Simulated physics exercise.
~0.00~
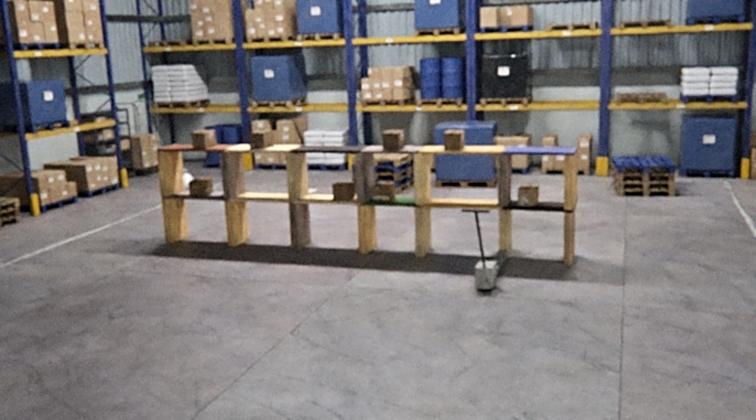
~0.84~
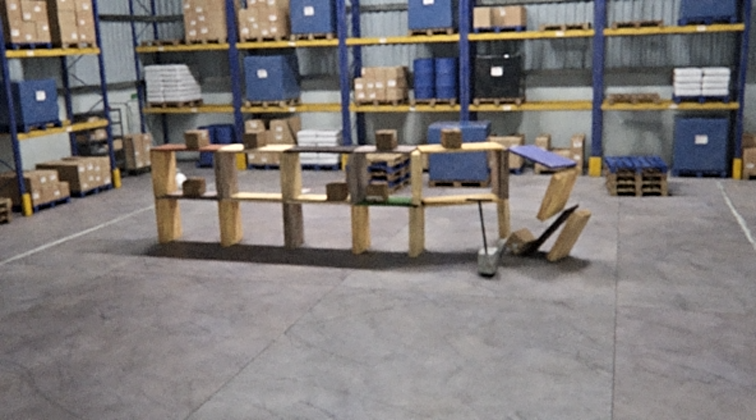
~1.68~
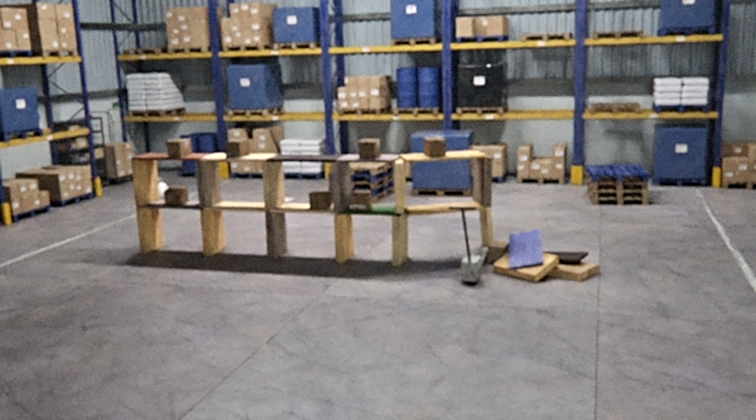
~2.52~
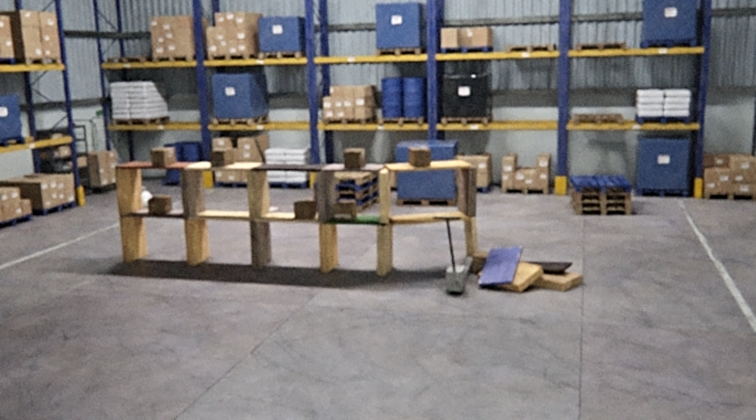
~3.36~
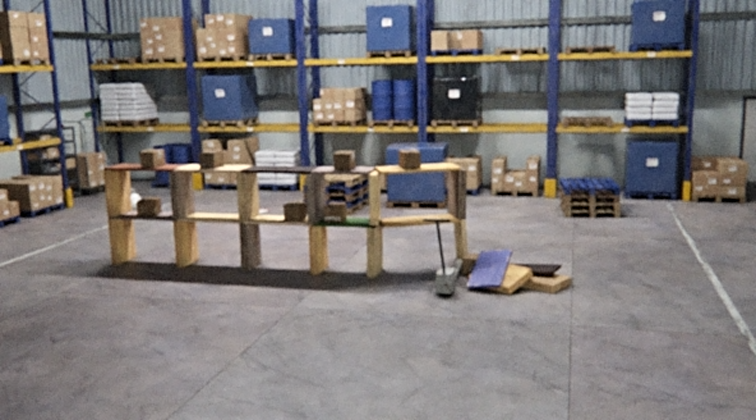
The right end of a long two-tier timber shelf collapses beside a small jack, leaving the rest standing.
